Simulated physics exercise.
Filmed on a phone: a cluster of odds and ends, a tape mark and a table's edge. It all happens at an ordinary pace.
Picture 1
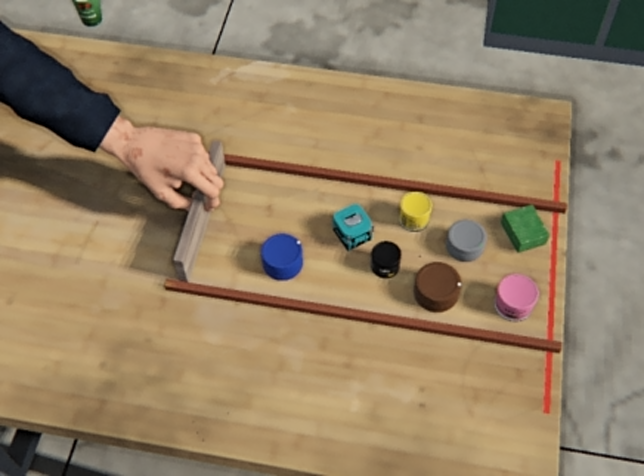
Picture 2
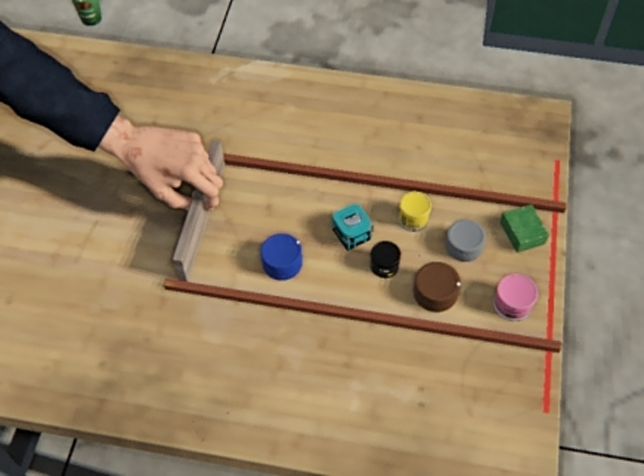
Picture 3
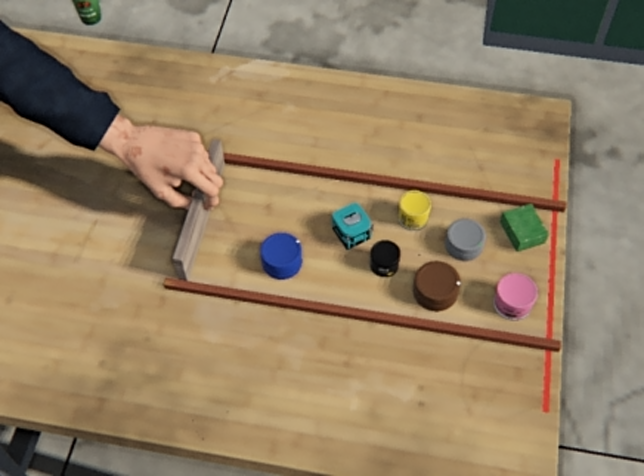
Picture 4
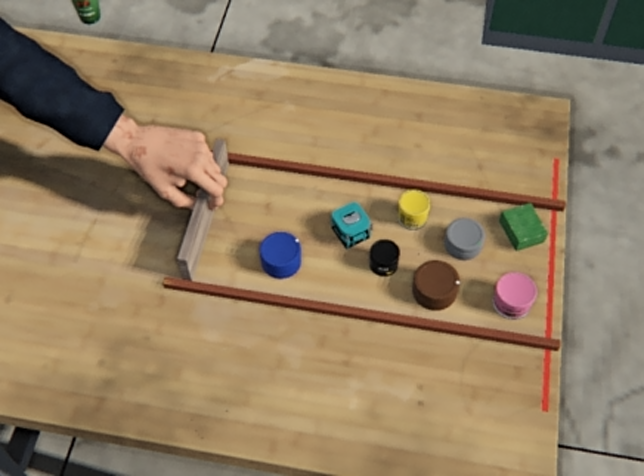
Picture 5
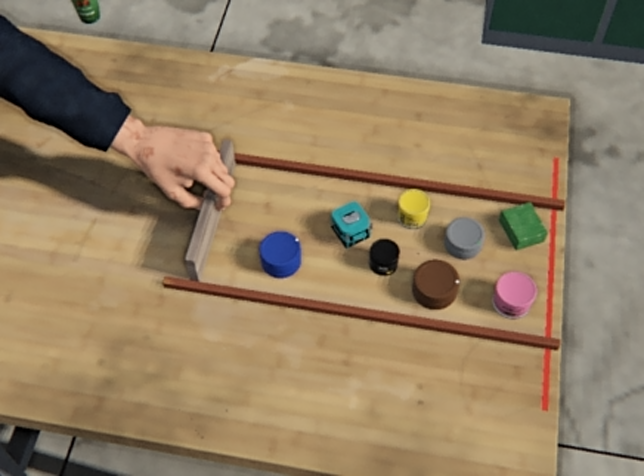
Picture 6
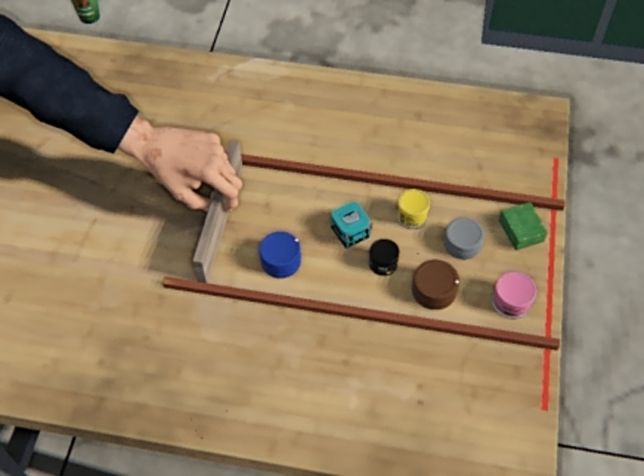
On a wooden tabletop, a hand slides a grey board slightly right toward scattered small objects.
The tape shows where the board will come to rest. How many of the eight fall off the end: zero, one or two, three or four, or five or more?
In the end the number that fall off is five or more.
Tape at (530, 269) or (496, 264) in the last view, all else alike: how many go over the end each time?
In that order 5 and 1.
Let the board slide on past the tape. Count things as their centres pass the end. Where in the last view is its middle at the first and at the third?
At (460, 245) for the first, at (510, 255) for the third.
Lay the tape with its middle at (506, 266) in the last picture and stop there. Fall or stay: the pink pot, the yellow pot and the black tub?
The pink pot falls; the yellow pot survives; the black tub remains up.
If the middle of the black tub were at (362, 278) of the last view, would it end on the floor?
The black tub drops off.
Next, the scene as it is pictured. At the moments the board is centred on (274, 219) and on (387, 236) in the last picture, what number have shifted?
First 1, then 5.
Early on, none off yet; green block at rest near (523, 226); pink pot at rest near (514, 296); grey lid at rest near (464, 239).
A while later, none off yet; green block at rest near (524, 226); pink pot travelled about its own width near (541, 301); grey lid travelled about its own width near (492, 236).
Finally, the number that fall off is five or more; lost, blue lid, turquoise case, black tub, yellow pot, brown lid, grey lid, pink pot and green block.
